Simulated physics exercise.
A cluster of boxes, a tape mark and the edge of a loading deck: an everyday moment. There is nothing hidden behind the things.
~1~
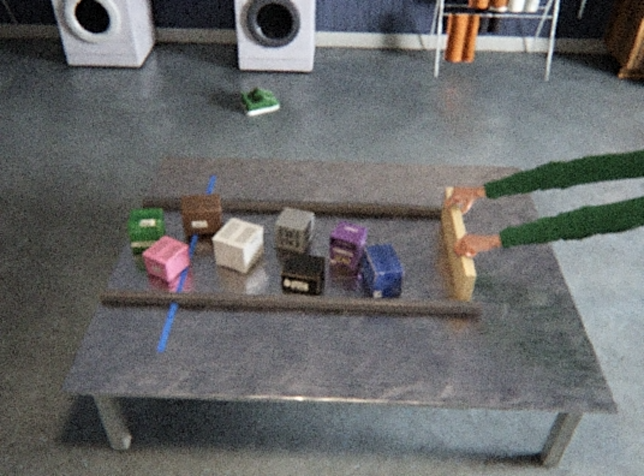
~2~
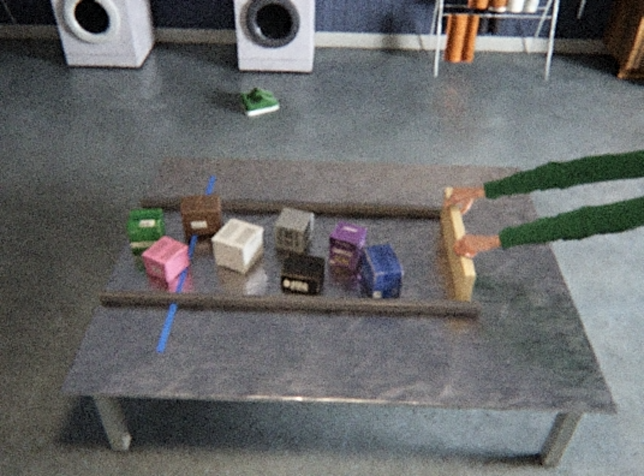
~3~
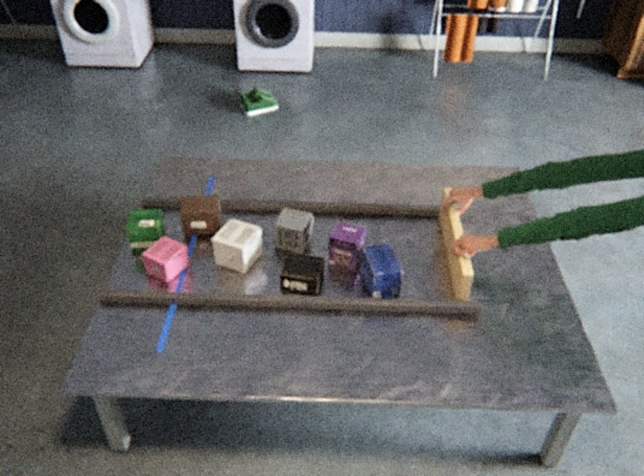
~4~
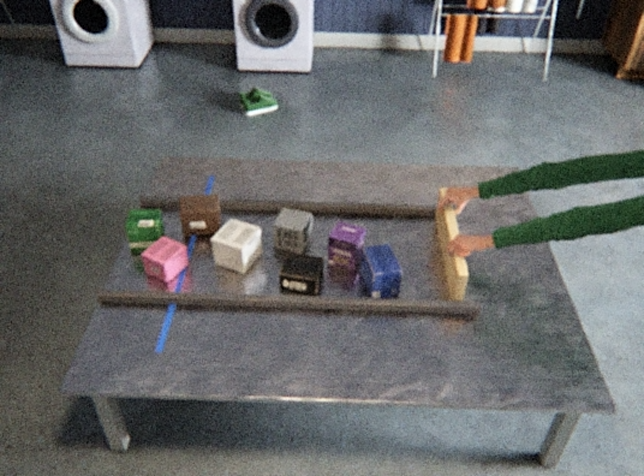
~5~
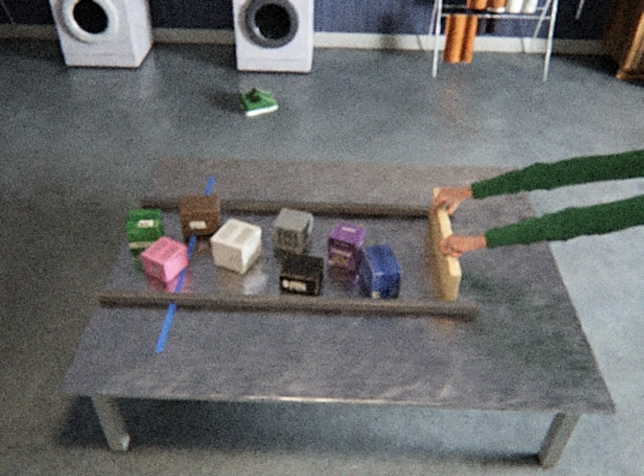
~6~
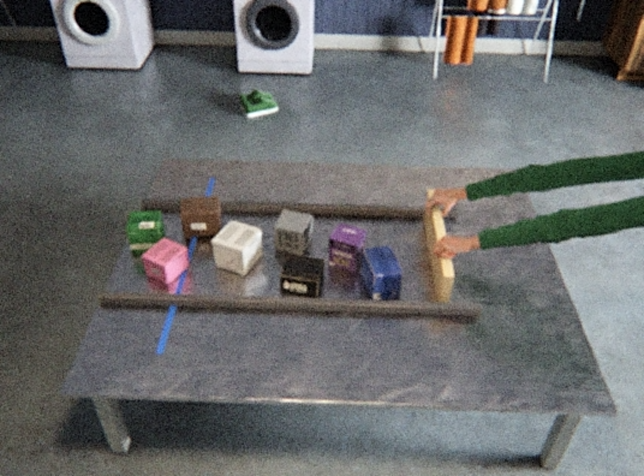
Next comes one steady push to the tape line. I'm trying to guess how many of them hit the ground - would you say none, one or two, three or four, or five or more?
Lost: One or two.
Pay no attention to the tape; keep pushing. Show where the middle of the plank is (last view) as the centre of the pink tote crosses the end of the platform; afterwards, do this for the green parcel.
(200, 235) and then (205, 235), give or take.
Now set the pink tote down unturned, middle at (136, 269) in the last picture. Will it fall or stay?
Started there, the object drops over the edge.
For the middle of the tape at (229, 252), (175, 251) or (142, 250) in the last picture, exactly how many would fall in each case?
The three tries give 0, 2 and 5.
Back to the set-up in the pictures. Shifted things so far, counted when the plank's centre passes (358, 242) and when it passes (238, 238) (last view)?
The counts are 2 and 7.
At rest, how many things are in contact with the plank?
That makes 3.
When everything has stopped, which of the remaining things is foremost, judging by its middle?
The brown tote finishes nearest.
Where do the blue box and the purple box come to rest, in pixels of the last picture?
The blue box ends at (166, 265) and the purple box at (176, 235).
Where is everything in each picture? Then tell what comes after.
Green parcel (147, 230); pink tote (167, 259); brown tote (202, 215); plank (456, 243); tape (191, 249), in the first picture.
Pink tote (167, 260); plank (456, 243), in the second picture.
Brown tote (201, 215); black parcel (303, 273), in the third picture.
Green parcel (146, 230); grey crate (293, 230), in the fourth picture.
Pink tote (165, 260); purple box (346, 246), in the fifth picture.
Green parcel (146, 232); pink tote (166, 262); brown tote (201, 217); plank (437, 244); tape (191, 251), in the sixth picture.
Soon after, none off yet; green parcel at rest near (146, 232); pink tote at rest near (166, 262); brown tote at rest near (201, 217).
After that, none off yet; green parcel at rest near (146, 232); pink tote displaced a little near (148, 263); brown tote displaced a little near (192, 216).
In the end, the number that fall off is one or two; gone, pink tote and green parcel.
